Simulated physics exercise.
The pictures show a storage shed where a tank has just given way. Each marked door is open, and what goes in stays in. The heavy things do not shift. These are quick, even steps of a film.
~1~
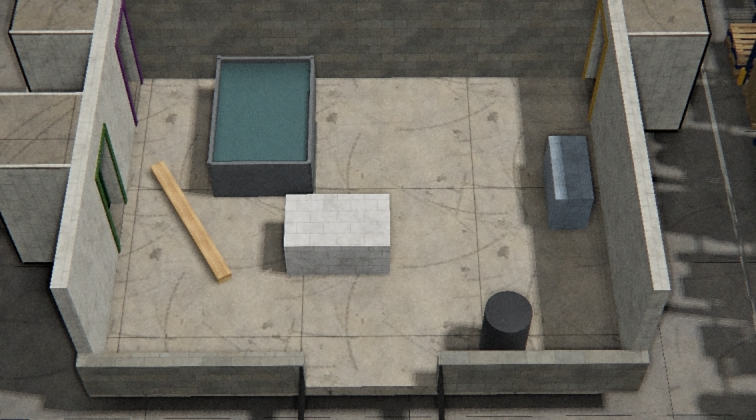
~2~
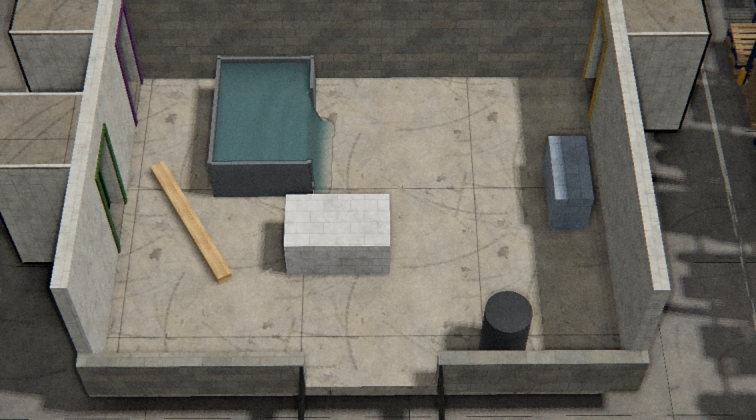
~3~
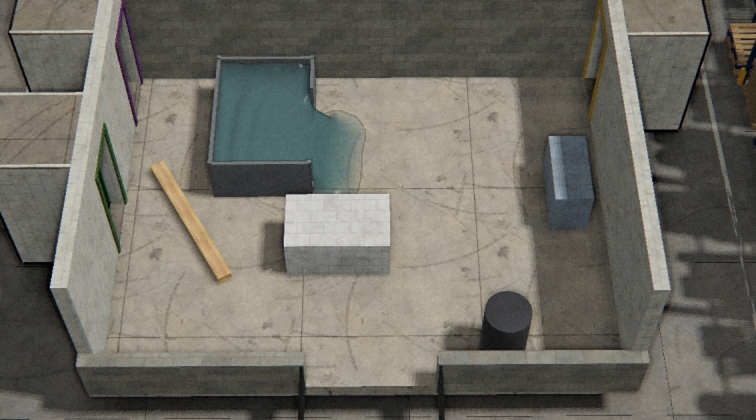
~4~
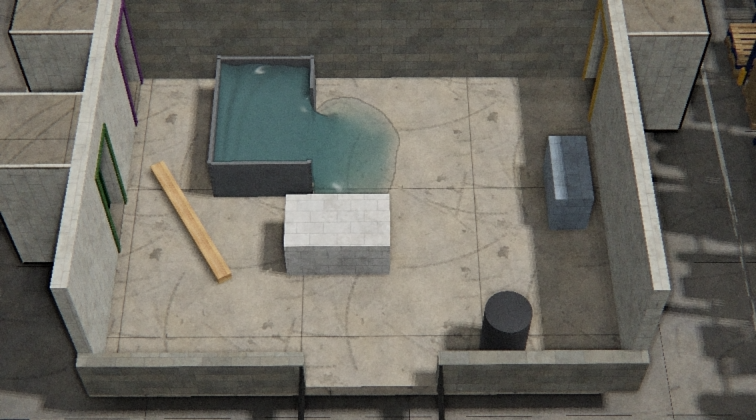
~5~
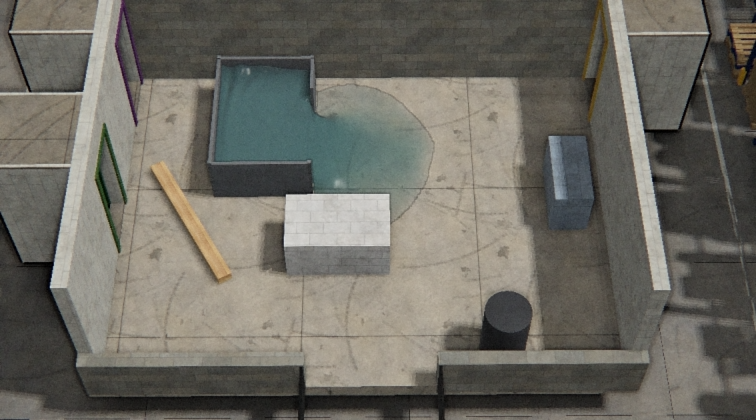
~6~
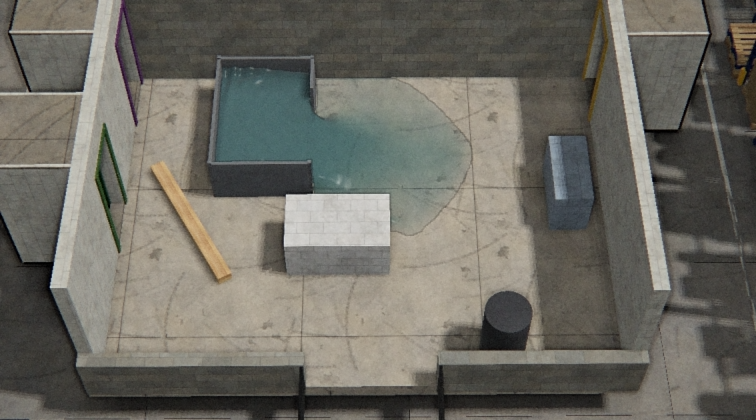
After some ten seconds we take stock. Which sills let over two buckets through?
The purple door stays under that; the green door stays under that; the yellow door takes more than that.
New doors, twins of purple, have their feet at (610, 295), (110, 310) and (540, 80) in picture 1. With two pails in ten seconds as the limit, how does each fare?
As listed: Takes more, is under, takes more.
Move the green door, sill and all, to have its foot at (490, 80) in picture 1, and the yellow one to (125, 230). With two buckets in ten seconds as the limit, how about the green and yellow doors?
Green door is over, yellow door keeps below it.
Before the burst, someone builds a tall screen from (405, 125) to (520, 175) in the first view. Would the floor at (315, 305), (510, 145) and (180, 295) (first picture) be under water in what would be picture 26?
One after the other: Dry, under water, dry.
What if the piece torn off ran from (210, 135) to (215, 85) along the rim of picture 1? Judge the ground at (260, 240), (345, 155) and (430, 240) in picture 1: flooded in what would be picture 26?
In turn: Under water, dry, dry.
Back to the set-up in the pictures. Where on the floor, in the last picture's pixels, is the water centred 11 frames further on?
Roughly at (384, 164).
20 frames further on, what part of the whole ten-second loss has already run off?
Near 45 in a hundred.
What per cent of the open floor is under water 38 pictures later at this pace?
Close to 65 %.
A moment on, water covers 35 % of the floor; the purple door not reached, the green door not reached, the yellow door not reached.
Next, water covers 45 % of the floor; the purple door not reached, the green door not reached, the yellow door over two buckets in.
Then, water covers 50 % of the floor; the purple door not reached, the green door not reached, the yellow door far over two buckets in.
Later, water covers 65 % of the floor; the purple door not reached, the green door not reached, the yellow door far over two buckets in.
In the end, water covers 85 % of the floor; the purple door wet at the sill, nothing in, the green door not reached, the yellow door far over two buckets in.
